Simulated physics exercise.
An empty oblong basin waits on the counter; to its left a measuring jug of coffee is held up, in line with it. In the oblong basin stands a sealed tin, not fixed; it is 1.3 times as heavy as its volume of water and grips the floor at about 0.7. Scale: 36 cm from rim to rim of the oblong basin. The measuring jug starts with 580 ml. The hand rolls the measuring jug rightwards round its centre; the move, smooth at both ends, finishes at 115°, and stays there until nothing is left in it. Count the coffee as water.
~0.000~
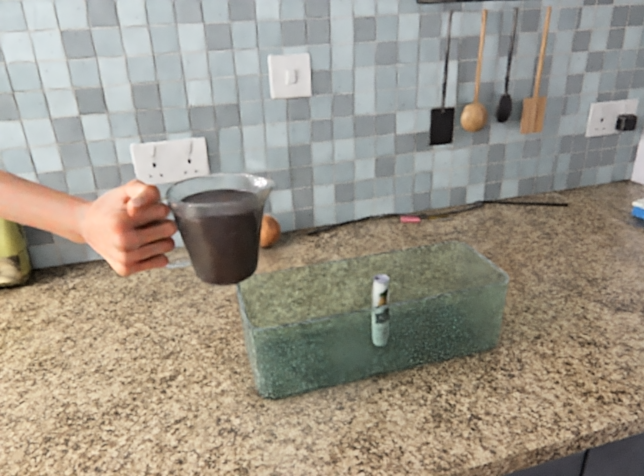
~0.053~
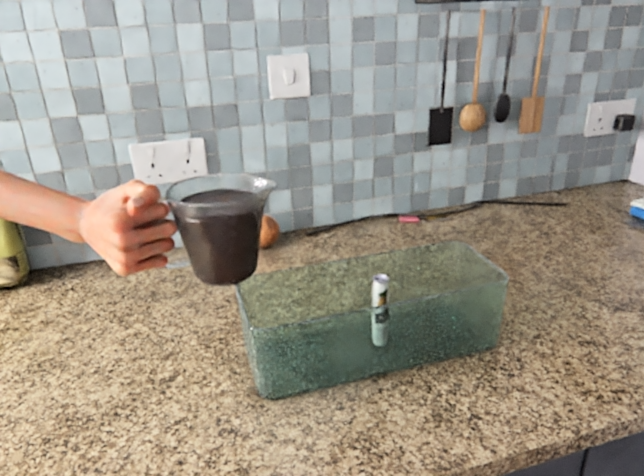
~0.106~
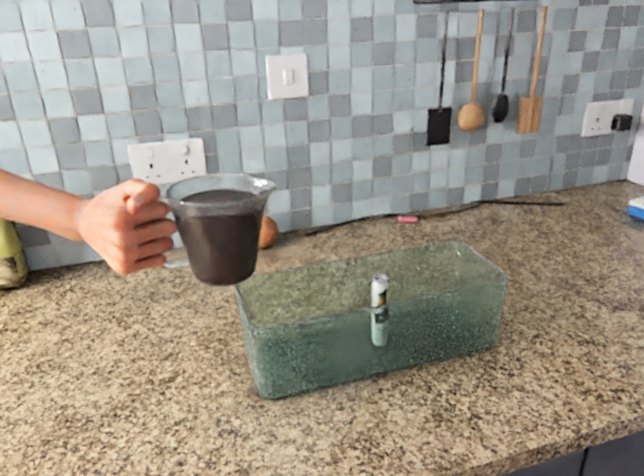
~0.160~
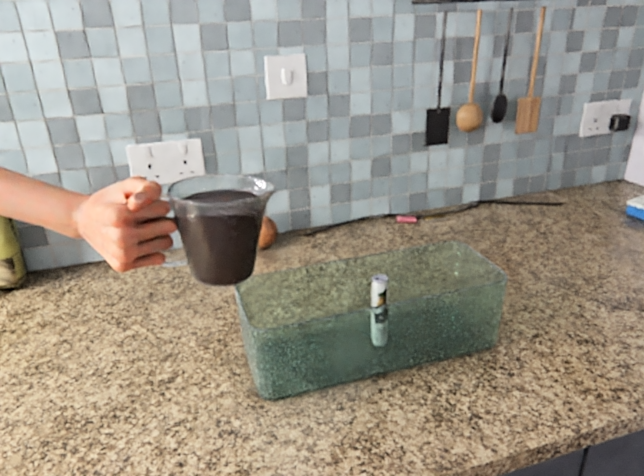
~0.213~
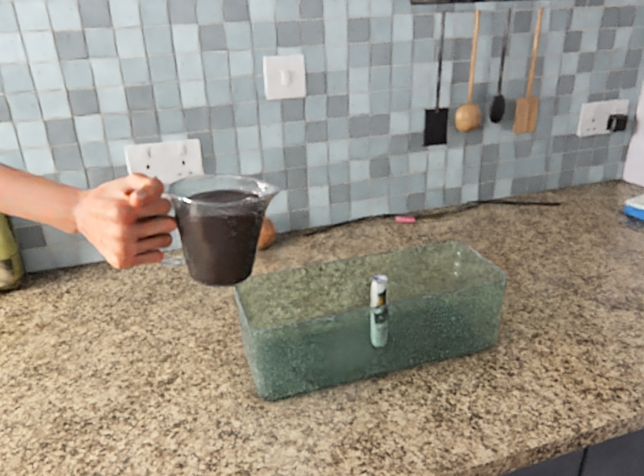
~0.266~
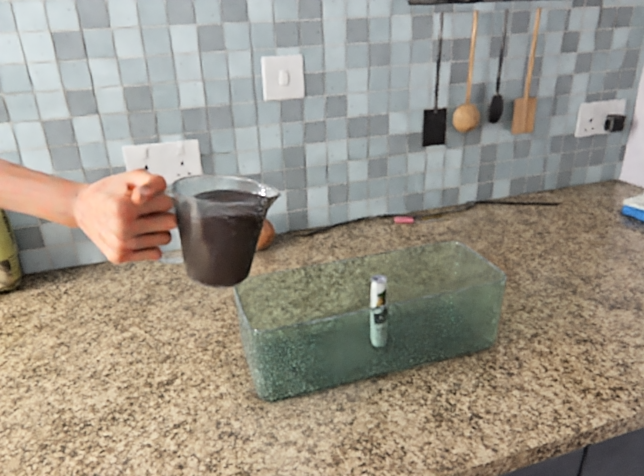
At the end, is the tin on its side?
The tin remains upright.
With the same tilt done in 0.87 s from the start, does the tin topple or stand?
Then it keeps standing.
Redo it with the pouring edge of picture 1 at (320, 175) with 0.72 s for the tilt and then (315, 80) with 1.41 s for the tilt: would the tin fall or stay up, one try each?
First it goes over; then it falls.
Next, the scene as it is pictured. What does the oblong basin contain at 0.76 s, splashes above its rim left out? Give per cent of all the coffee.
About 12 per cent.
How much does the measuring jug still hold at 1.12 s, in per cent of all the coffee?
Near 10 in a hundred.
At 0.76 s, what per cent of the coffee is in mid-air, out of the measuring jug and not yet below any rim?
Near 18 in a hundred.
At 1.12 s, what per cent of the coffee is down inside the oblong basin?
Some 82 per cent.
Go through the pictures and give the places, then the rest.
It leans 0°; its right rim is at (275, 182); the coffee meets the walls at (174, 206) and (261, 194); the oblong basin's rim runs from (242, 304) to (485, 260); the tin's top is at (381, 282), in the first frame.
It leans 0°; its right rim is at (275, 183); the coffee meets the walls at (173, 206) and (261, 195), in the second frame.
It leans 2°; its right rim is at (276, 184); the coffee meets the walls at (174, 206) and (261, 195), in the third frame.
It leans 4°; its right rim is at (277, 186); the coffee meets the walls at (175, 206) and (263, 195), in the fourth frame.
It leans 6°; its right rim is at (279, 188); the coffee meets the walls at (176, 206) and (265, 195), in the fifth frame.
It leans 10°; its right rim is at (281, 192); the coffee meets the walls at (177, 207) and (268, 196), in the sixth frame.
Then, 0.76 s in, the tilt is 64° and 71 per cent is still to pour; the tin stands where it began.
Then, 1.12 s in, the tilt is 103° and 10 per cent is still to pour; the tin stands where it began.
Then, 1.50 s in, the tilt is 115° and 0 per cent is still to pour; the tin stands where it began.
Then, 1.91 s in, the tilt is 115° and 0 per cent is still to pour; the tin stands where it began.
Finally, the tin stands where it began.
